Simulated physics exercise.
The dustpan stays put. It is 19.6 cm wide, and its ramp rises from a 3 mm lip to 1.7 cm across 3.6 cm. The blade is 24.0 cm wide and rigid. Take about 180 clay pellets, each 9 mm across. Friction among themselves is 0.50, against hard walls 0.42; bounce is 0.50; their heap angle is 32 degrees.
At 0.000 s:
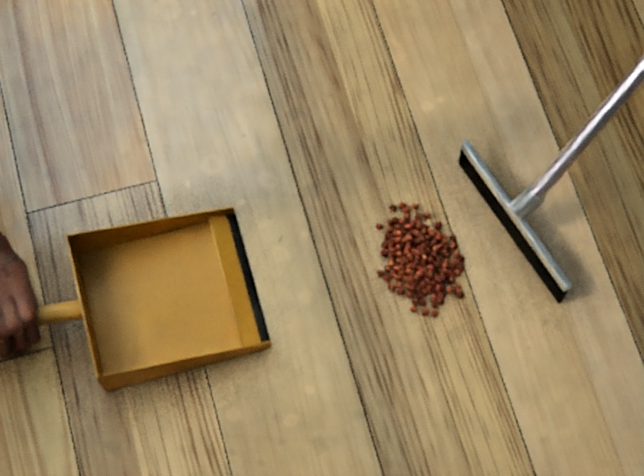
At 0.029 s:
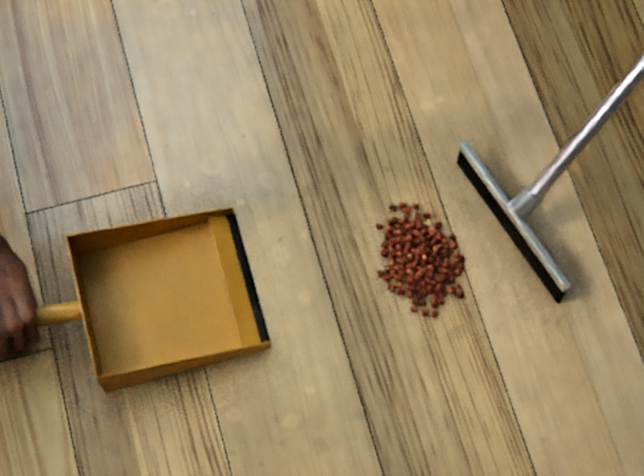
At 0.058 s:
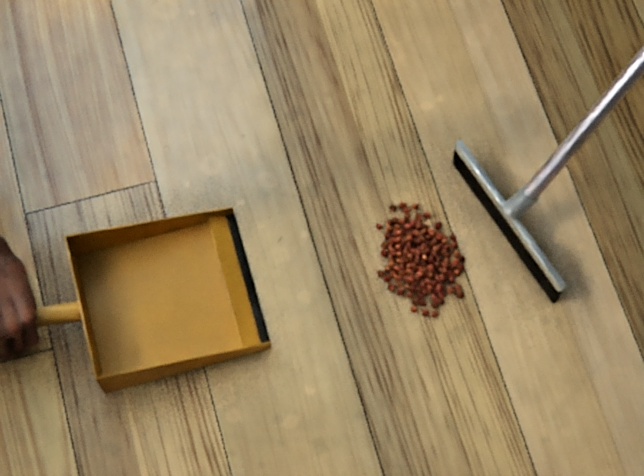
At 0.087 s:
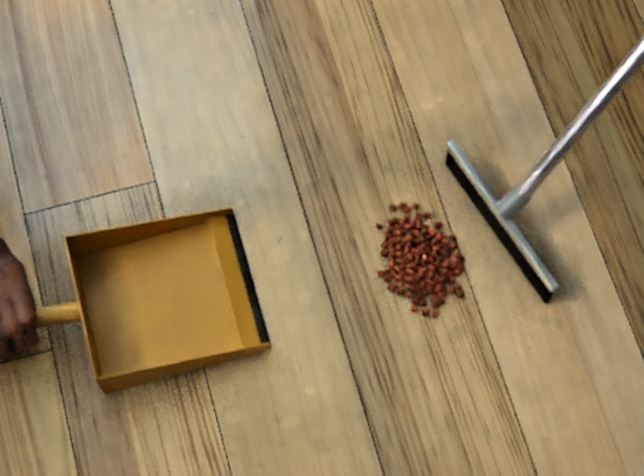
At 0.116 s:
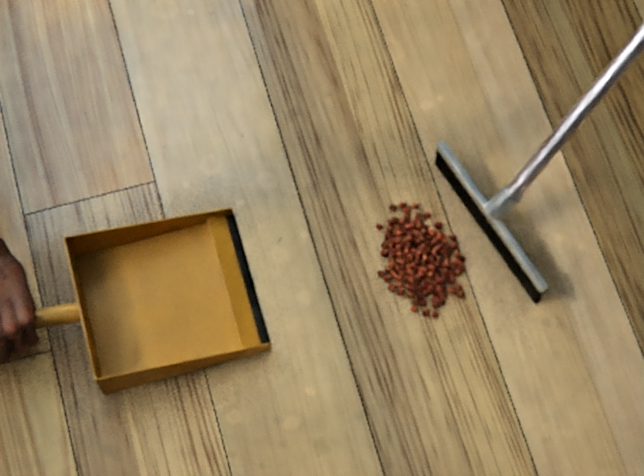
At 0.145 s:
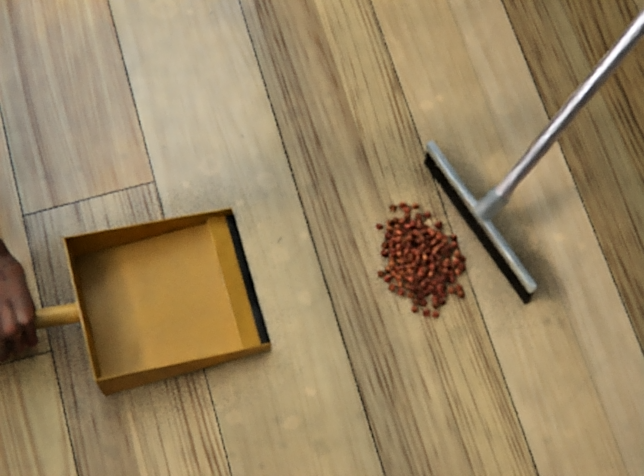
Squeegee-like blade on a metal pole sliding left toward a still heap of reddish-brown pellets, a hand holding a yellow dustpan motionless.
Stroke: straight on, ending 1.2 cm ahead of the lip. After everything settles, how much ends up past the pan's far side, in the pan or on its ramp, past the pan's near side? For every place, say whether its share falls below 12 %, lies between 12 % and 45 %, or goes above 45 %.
Far side: A sprinkling, pan: A sprinkling, near side: A solid amount.
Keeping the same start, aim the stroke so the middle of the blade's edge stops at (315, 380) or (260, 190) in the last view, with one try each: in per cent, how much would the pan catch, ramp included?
The two tries give roughly 10 and 0 %.
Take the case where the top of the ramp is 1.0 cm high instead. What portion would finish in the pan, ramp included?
I'd put it near 0 per cent, ramp counted.
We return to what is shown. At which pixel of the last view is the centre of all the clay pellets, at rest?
Somewhere near (282, 297) in the last picture.
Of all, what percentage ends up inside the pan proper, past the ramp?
Close to 0 per cent.
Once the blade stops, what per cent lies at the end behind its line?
Something like 20 per cent, roughly.
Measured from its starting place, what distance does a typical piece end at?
Around 20 centimetres.
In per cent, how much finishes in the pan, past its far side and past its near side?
Far side 0 %, pan 0 %, near side 20 %.
After 0.41 s, middle of the blade 18 cm from the lip; 0 % over the lip, far side 0 %, near side 10 %.
After 0.59 s, middle of the blade 9 cm from the lip; 0 % over the lip, far side 0 %, near side 20 %.
After 0.89 s, middle of the blade 4 cm from the lip; 0 % over the lip, far side 0 %, near side 20 %.
By 1.2 s all is still; far side 0 %, pan 0 %, near side 20 %, in front of the lip or behind the blade 80 %.
